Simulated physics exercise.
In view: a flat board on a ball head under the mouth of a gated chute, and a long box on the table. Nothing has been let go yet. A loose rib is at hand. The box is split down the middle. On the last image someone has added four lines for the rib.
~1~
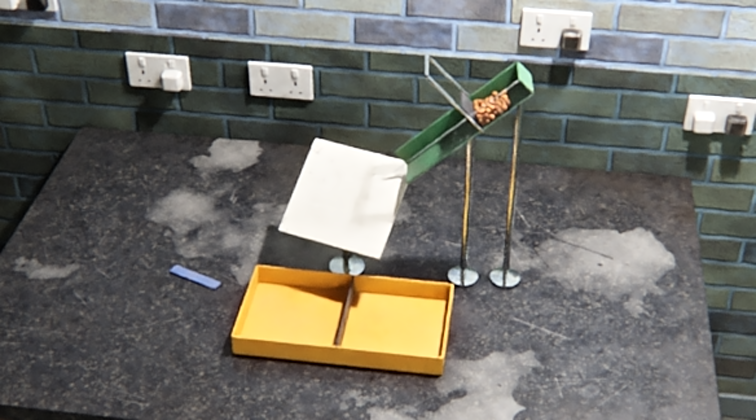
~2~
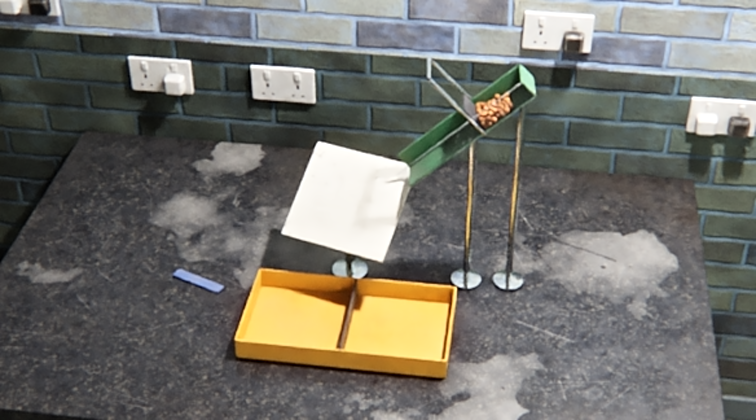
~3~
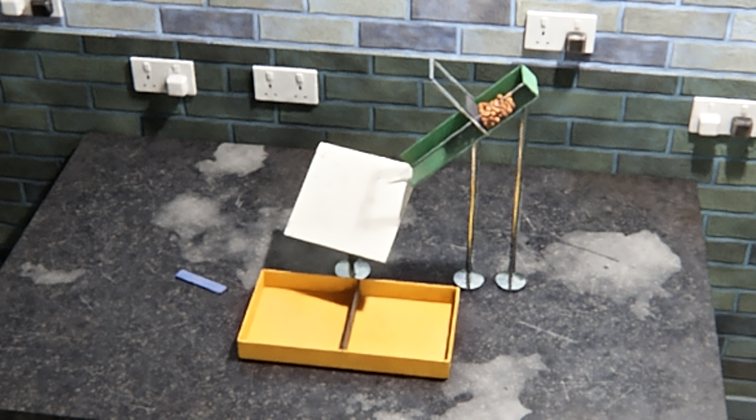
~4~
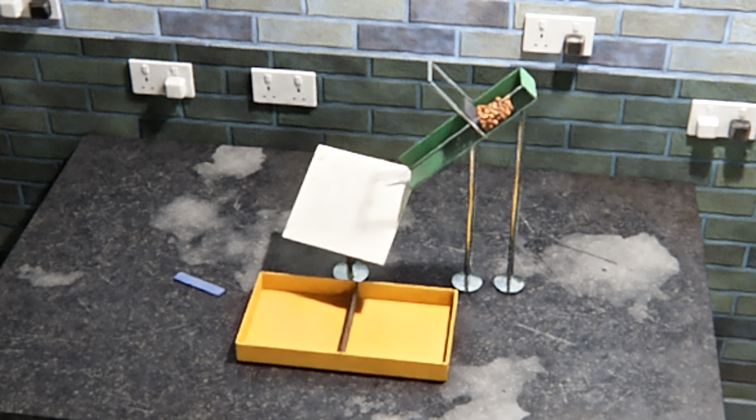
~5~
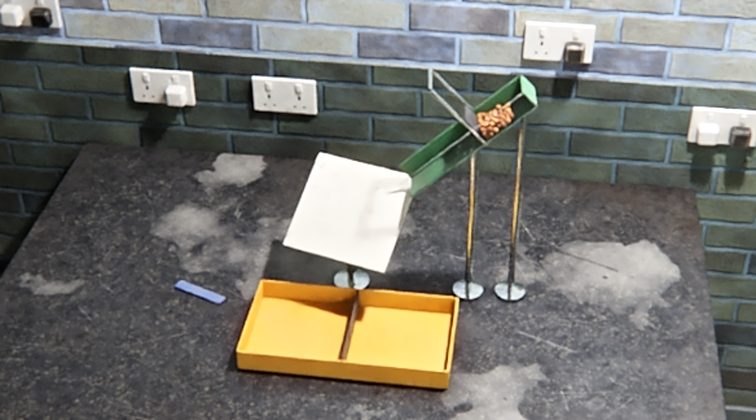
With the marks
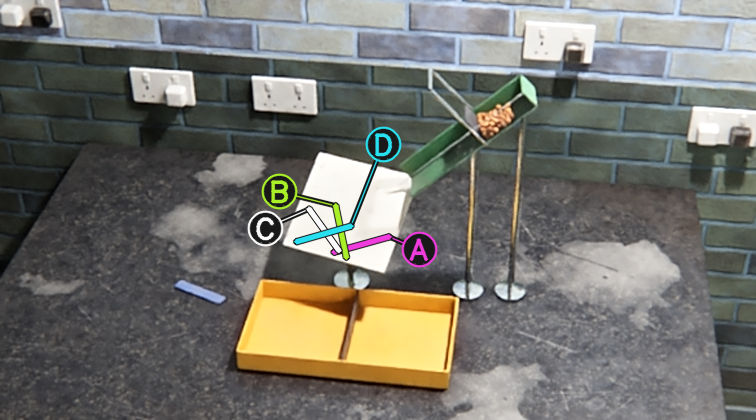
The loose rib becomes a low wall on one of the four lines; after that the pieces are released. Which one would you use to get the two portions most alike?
Take B.
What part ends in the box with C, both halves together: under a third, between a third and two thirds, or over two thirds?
Line C gives over two thirds.
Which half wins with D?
Left.
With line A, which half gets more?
The left half.
On the marked copy, line A from (389, 236) to (334, 252); line B from (335, 205) to (346, 257); line C from (309, 209) to (338, 250); line D from (350, 226) to (296, 241).
For line A, of what is caught, all in the left half, none in the right.
For line B, of what is caught, about half in the left half, about half in the right.
For line C, of what is caught, nearly all in the left half, a stray few in the right.
For line D, of what is caught, nearly all in the left half, a stray few in the right.
